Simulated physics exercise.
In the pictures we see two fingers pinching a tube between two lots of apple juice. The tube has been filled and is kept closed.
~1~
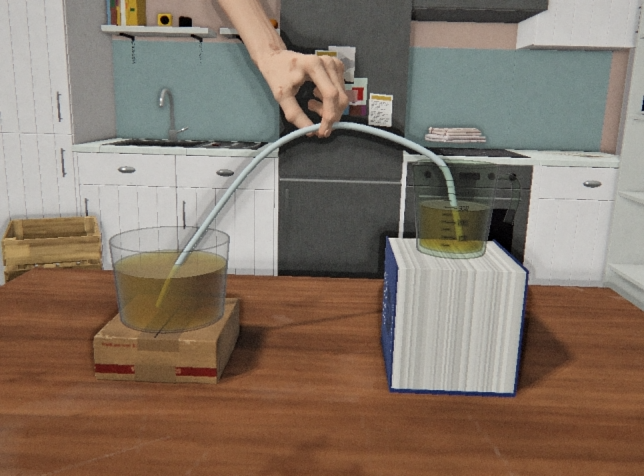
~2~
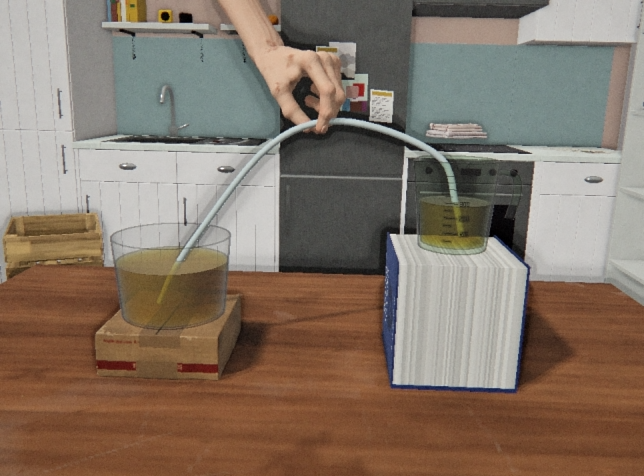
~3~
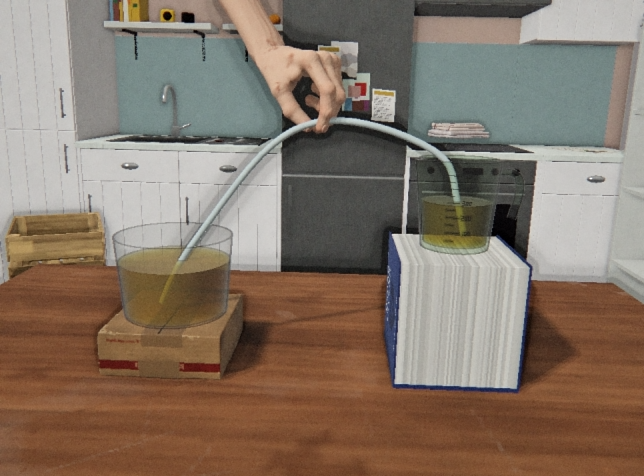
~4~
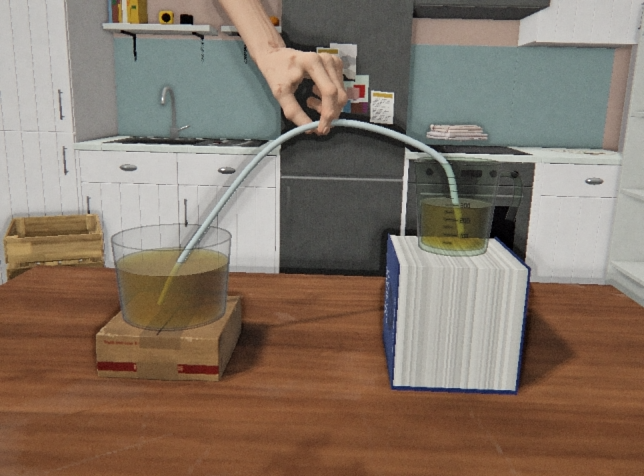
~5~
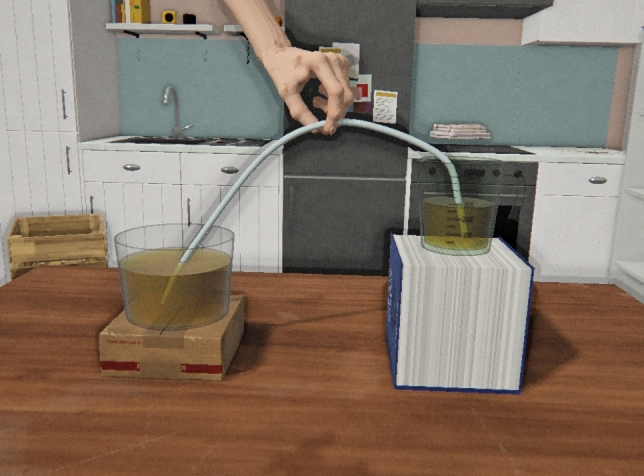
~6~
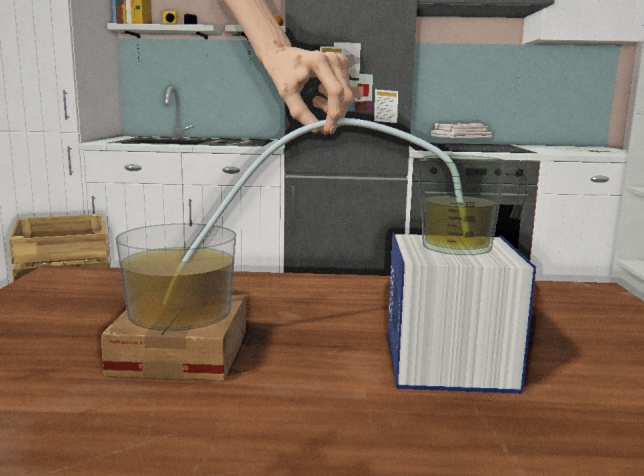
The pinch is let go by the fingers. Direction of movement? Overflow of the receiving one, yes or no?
It flows: Left. One that fills: No.
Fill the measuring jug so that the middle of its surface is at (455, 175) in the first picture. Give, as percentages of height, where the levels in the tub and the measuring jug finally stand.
Respectively 95 and 15 percent.
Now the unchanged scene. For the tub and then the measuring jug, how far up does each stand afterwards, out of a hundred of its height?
Around 80 % and 15 %.
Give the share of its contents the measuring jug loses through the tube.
Roughly 75 in a hundred.
Next, the tub is about two thirds full; the measuring jug is about a third full.
After that, the tub is about three quarters full; the measuring jug is about a quarter full.
Finally, the tub is about three quarters full; the measuring jug is nearly empty.
